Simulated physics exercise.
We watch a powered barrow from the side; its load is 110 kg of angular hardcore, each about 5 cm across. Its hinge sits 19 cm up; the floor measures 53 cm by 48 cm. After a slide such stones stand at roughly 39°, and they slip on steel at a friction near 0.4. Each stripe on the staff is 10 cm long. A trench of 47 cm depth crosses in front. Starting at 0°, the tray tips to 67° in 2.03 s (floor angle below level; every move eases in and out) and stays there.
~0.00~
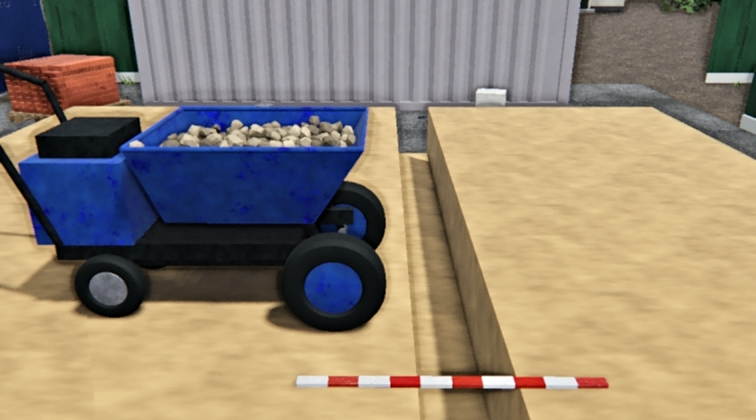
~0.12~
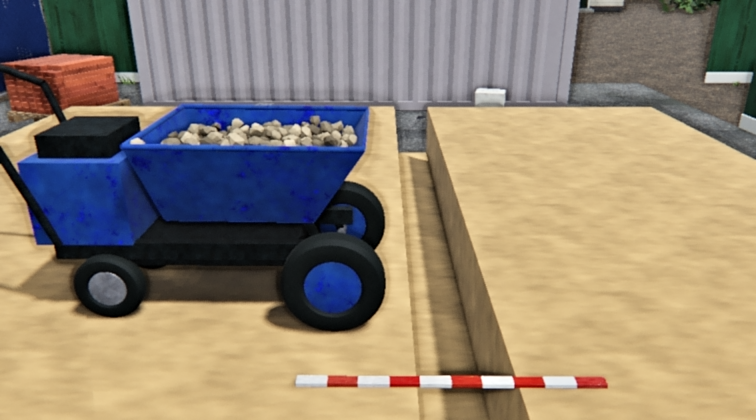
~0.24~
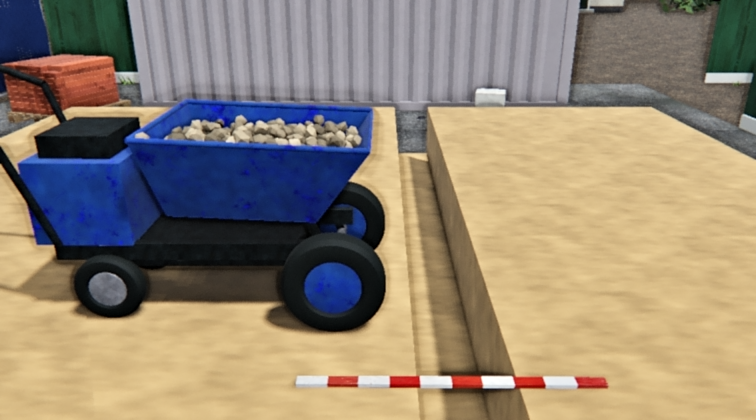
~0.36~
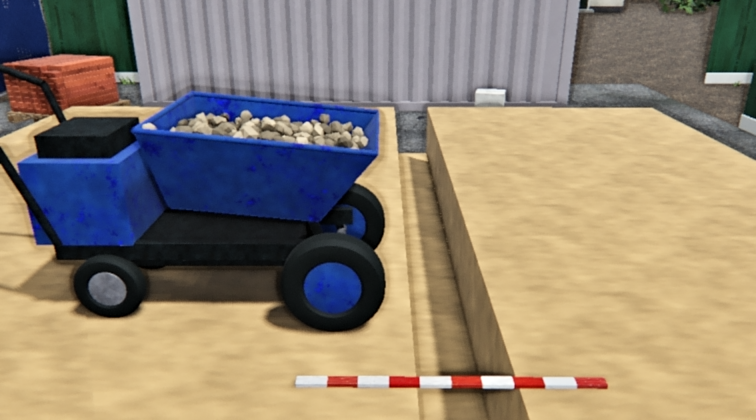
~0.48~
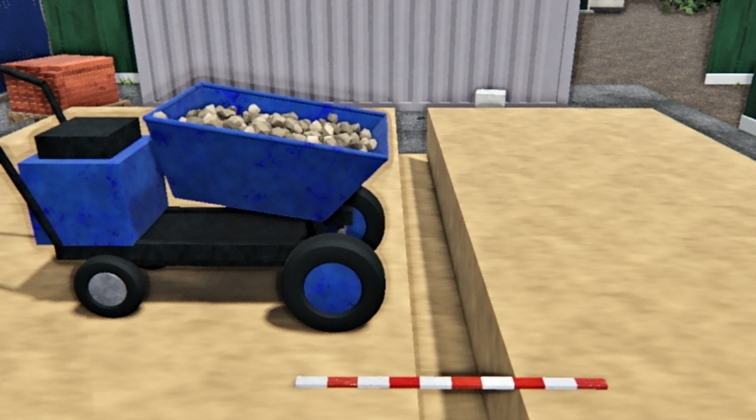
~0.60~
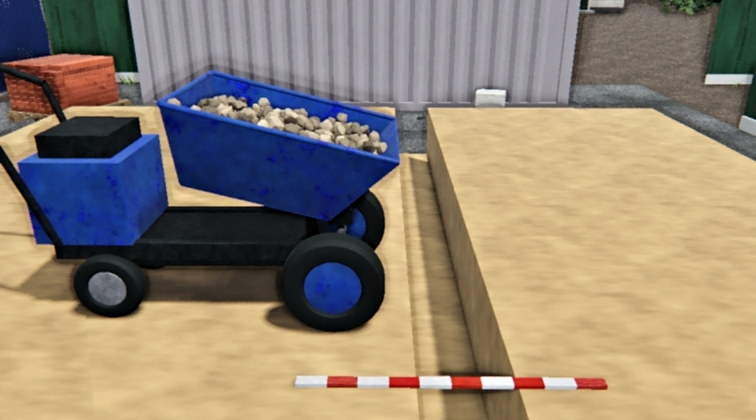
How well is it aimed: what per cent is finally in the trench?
Some 25 per cent of it.
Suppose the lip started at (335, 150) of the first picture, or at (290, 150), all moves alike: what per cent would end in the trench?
First some 40, then 50 per cent.
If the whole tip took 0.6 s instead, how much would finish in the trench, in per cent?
In that case some 10 per cent.
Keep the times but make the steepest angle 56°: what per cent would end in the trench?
In that case some 5 per cent.
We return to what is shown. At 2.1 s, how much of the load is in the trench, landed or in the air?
Some 5 per cent.
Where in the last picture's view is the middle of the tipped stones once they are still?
Around (477, 370).
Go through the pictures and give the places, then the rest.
The tray is at 0°, its lip at (363, 150); the top of the load is at (259, 131), in the first frame.
The tray is at 1°, its lip at (364, 150); the top of the load is at (260, 130); the stones move at 0.1 m/s on average, in the second frame.
Lip at (369, 152), floor tilted 3°, highest stones at (254, 128); the stones move at 0.2 m/s on average, in the third frame.
Lip at (377, 154), floor tilted 6°, highest stones at (250, 124); the stones move at 0.3 m/s on average, in the fourth frame.
The tray is at 9°, its lip at (387, 158); the top of the load is at (236, 117); the stones move at 0.3 m/s on average, in the fifth frame.
Lip at (399, 163), floor tilted 14°, highest stones at (225, 107); the stones move at 0.4 m/s on average, in the sixth frame.
After 1.5 s the floor is at 56°; 100 % in the tray; the foremost stones are at (465, 208).
After 2.1 s the floor is at 67°; 87 % in the tray, 5 % in the trench, 8 % past the trench; the foremost stones are at (544, 269).
After 2.5 s the floor is at 67°; 74 % in the tray, 8 % in the trench, 18 % past the trench; the foremost stones are at (600, 292).
After 4.4 s the floor is at 67°; 52 % in the tray, 25 % in the trench, 22 % past the trench; the foremost stones are at (609, 273).
